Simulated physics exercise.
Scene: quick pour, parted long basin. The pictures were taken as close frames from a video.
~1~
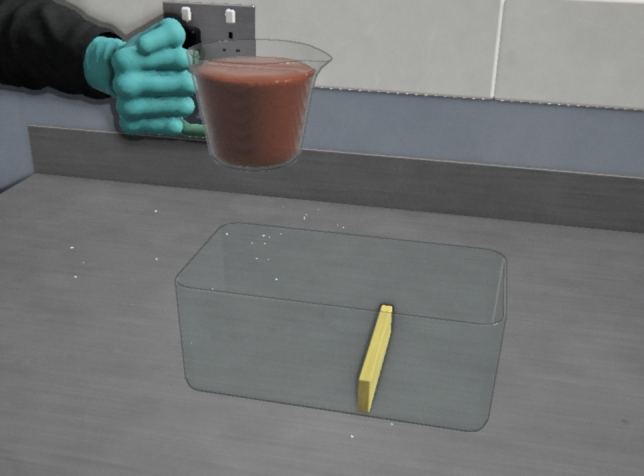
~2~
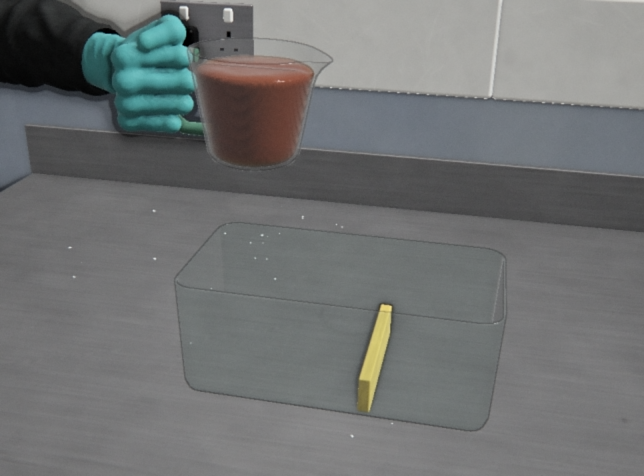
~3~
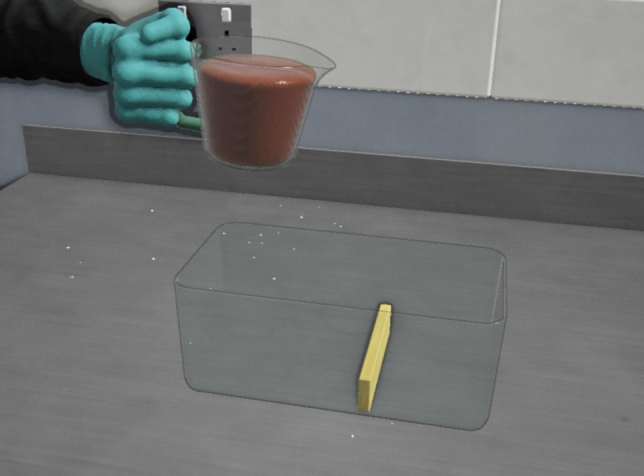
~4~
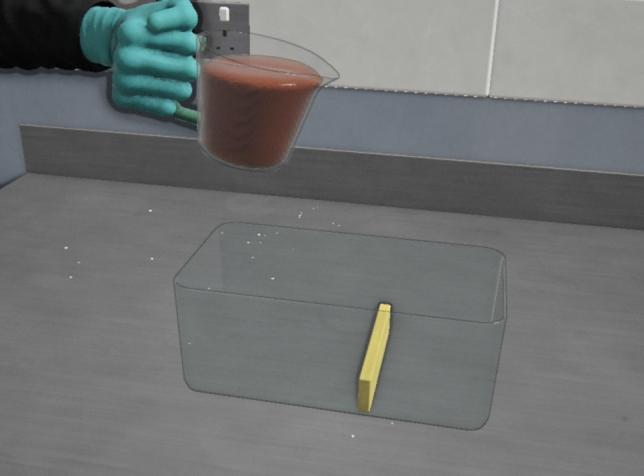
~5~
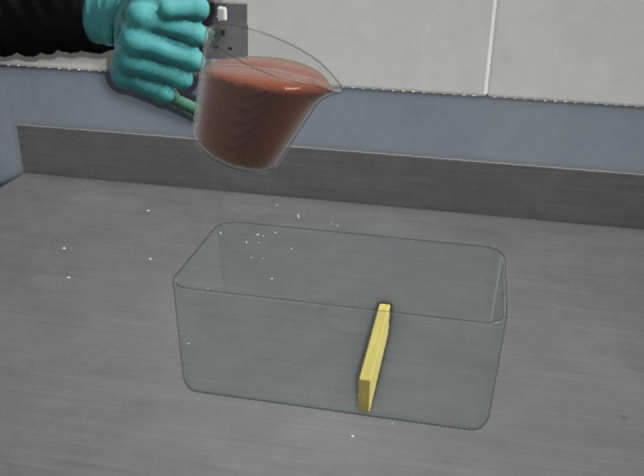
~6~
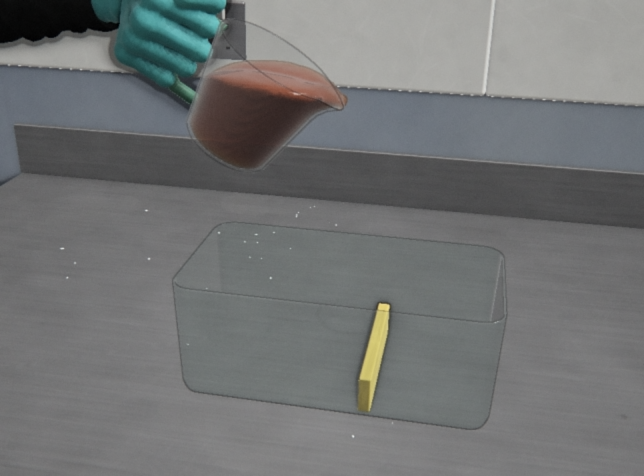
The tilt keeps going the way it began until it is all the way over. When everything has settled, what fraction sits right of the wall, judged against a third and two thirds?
My call is that the right side sits mid-range, from a third up to two thirds.
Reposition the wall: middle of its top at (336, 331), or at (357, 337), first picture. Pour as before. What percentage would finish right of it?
The first one comes to 90 percent, while the second comes to 80 percent.
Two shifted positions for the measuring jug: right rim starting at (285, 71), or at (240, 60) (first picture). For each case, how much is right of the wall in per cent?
10 and 10 per cent.
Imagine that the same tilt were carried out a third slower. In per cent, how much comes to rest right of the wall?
Share on the right: Some 70 percent.
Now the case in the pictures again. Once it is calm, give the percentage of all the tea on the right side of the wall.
About 55 per cent.
A moment on, the measuring jug is tipped on its side and 41 per cent is still to pour, 1 is left of the wall and 24 right of it.
Next, the measuring jug is tipped right over and 5 per cent is still to pour, 31 is left of the wall and 52 right of it.
Then the measuring jug is tipped right over and 0 per cent is still to pour, 44 is left of the wall and 53 right of it.
Later the measuring jug is tipped right over and 0 per cent is still to pour, 45 is left of the wall and 54 right of it.
Finally, 45 per cent lies left of the wall, 54 right of it and 2 outside.
